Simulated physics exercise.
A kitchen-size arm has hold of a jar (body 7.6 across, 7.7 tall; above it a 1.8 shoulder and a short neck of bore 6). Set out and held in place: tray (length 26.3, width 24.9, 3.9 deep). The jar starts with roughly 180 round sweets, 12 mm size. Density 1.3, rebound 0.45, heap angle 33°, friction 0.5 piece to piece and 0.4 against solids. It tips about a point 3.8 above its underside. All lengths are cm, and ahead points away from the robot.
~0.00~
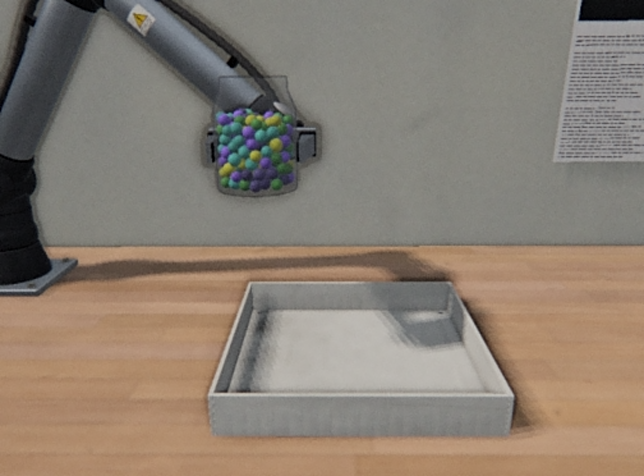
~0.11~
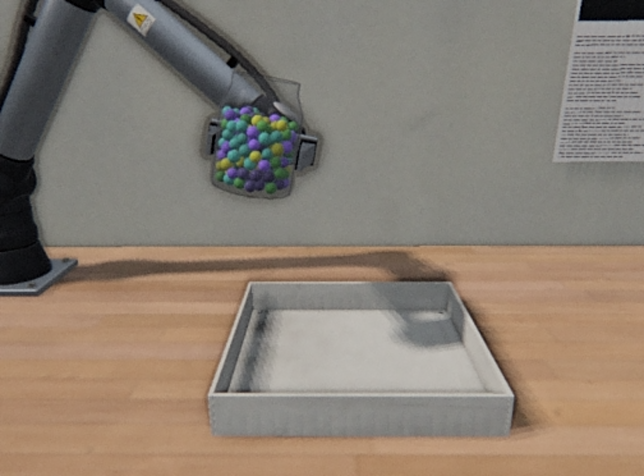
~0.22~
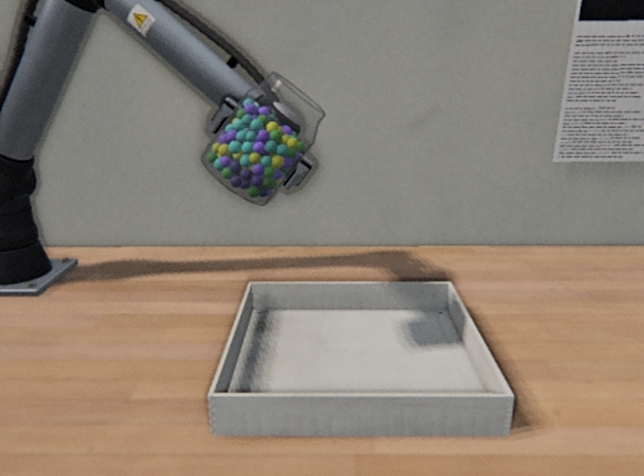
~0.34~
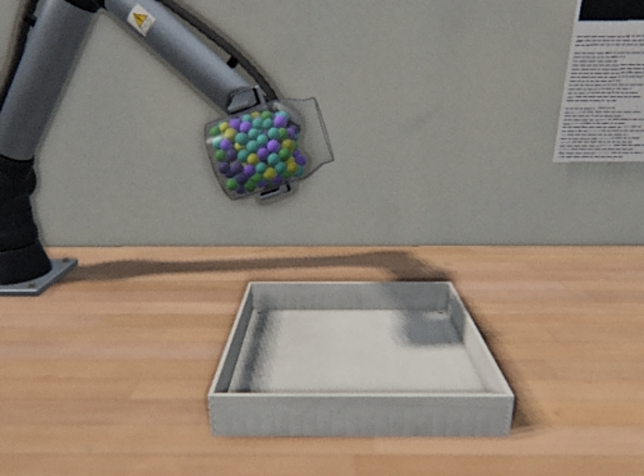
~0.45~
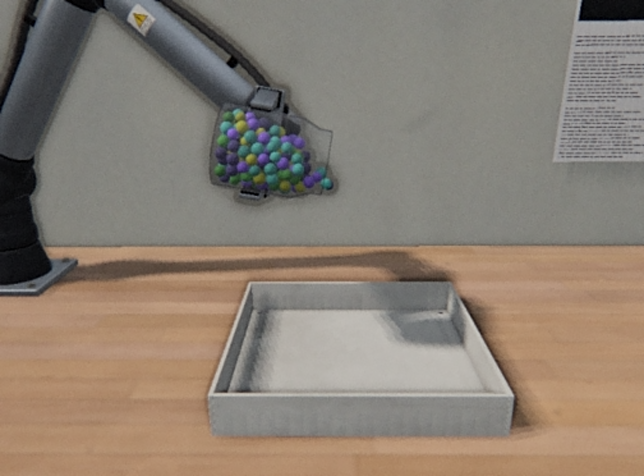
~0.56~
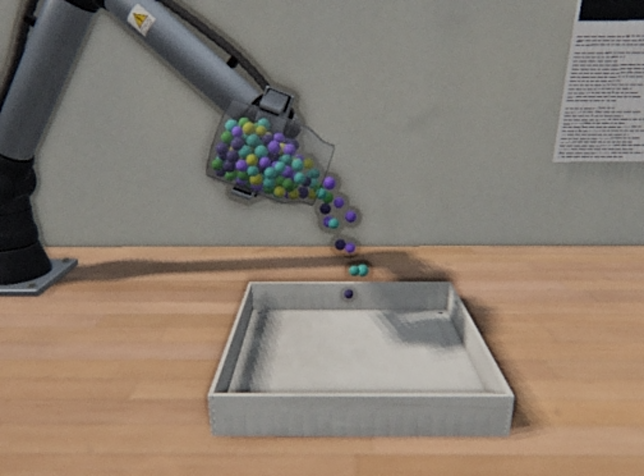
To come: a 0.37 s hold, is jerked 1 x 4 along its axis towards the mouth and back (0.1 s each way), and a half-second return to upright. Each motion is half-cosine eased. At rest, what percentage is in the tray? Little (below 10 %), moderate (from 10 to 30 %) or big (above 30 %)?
In the tray the share is big, above 30 %.
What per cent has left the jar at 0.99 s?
Near 30 per cent so far.
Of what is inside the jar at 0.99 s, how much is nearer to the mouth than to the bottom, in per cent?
About 50 per cent.
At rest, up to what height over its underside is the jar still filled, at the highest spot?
Roughly 4.5 cm.
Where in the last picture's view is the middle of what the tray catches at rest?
Near (419, 357).
After 0.99 s, tipped 111°, highest piece 26 above the table; 132 in the jar, 49 in the tray, 2 in flight or on a rim.
After 1.42 s, tipped 43°, highest piece 28 above the table; 105 in the tray, 73 in the jar, 5 in flight or on a rim.
After 1.83 s, upright, highest piece 25 above the table; 109 in the tray, 73 in the jar, 1 on the table or floor.
After 2.53 s, upright, highest piece 25 above the table; 109 in the tray, 73 in the jar, 1 on the table or floor.
In the end, 109 in the tray, 73 in the jar, 1 on the table or floor. That is 60 % in the tray.
